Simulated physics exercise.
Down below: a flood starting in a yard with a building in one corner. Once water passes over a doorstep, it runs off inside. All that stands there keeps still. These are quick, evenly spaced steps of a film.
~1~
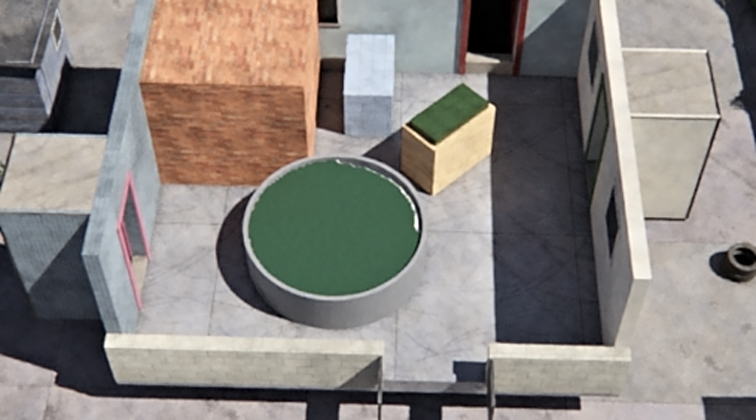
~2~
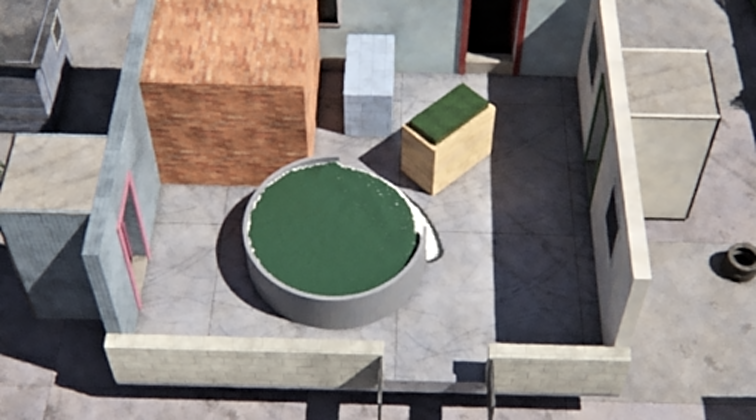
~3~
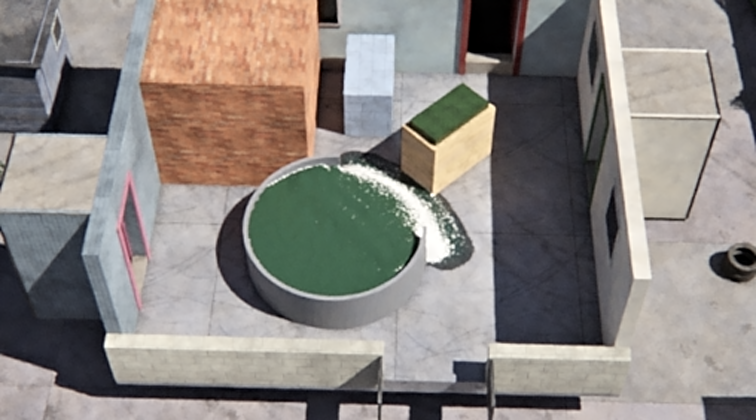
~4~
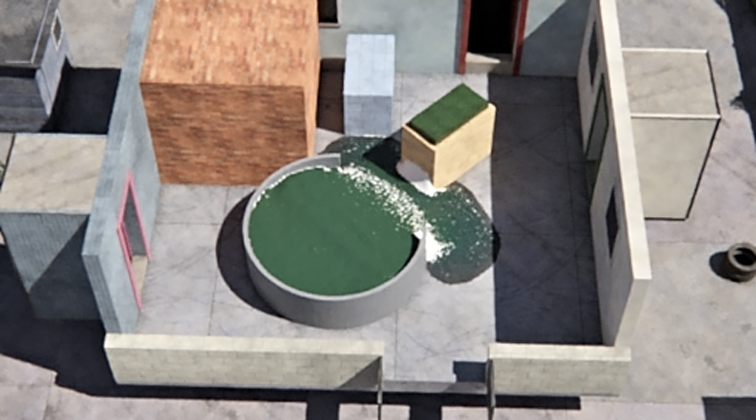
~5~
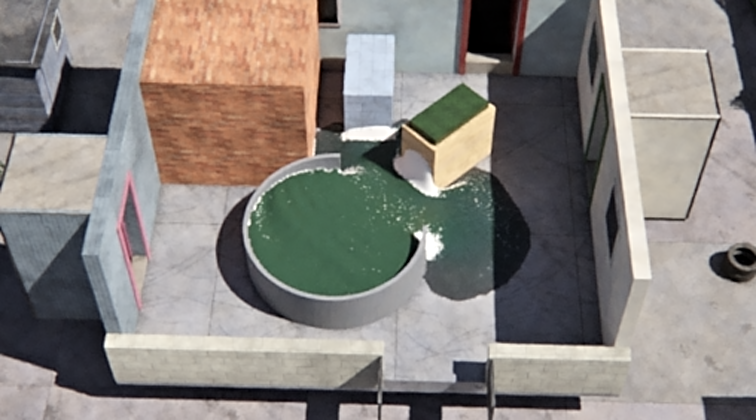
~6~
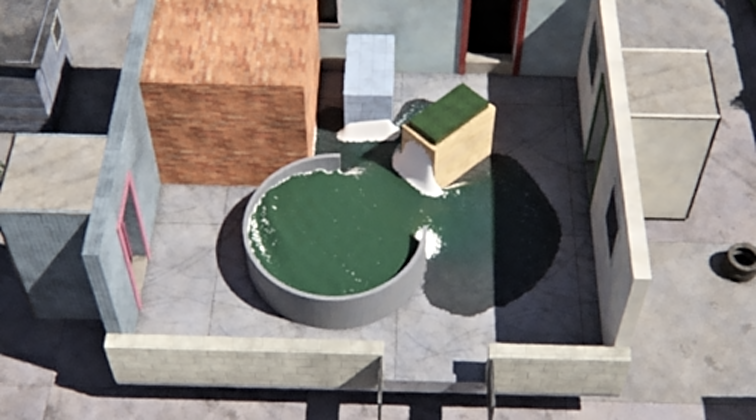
Dark green water breaks out through the right side of a round grey pool in a walled, paved yard, seen from high above by a still camera. A brick-orange block stands at left, a pale blue box behind, and a tan box with a green top nearby. White foam bursts over the rim, then the water spreads rightward across the paving, foaming against both boxes.
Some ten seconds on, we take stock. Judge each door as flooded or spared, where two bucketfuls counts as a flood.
The pink door is spared, the green door is flooded, the red door is spared.
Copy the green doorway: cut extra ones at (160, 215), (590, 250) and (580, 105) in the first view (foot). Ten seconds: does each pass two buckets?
Well, the first one doesn't reach it, the next overshoots, and the last overshoots.
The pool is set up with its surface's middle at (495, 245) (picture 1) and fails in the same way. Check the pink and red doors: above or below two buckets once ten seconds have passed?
Pink: Beneath; red: Above.
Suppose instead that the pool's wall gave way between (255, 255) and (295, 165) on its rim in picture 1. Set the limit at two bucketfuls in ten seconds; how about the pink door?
Taking them in turn, pink tops the limit.
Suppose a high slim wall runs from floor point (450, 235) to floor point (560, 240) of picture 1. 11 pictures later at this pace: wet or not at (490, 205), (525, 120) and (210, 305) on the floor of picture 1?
Submerged; submerged; untouched.
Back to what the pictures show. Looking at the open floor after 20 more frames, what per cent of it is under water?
That should be about 65 %.
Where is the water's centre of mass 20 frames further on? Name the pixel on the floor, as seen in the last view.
The water centres close to (435, 200).
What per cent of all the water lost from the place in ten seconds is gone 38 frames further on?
Roughly 55 %.
A moment on, water covers 45 % of the floor; the pink door not reached, the green door under two buckets in, the red door wet at the sill, nothing in.
Next, water covers 55 % of the floor; the pink door not reached, the green door far over two buckets in, the red door wet at the sill, nothing in.
Then, water covers 65 % of the floor; the pink door not reached, the green door far over two buckets in, the red door wet at the sill, nothing in.
Later, water covers 80 % of the floor; the pink door not reached, the green door far over two buckets in, the red door wet at the sill, nothing in.
In the end, water covers 95 % of the floor; the pink door wet at the sill, nothing in, the green door far over two buckets in, the red door wet at the sill, nothing in.
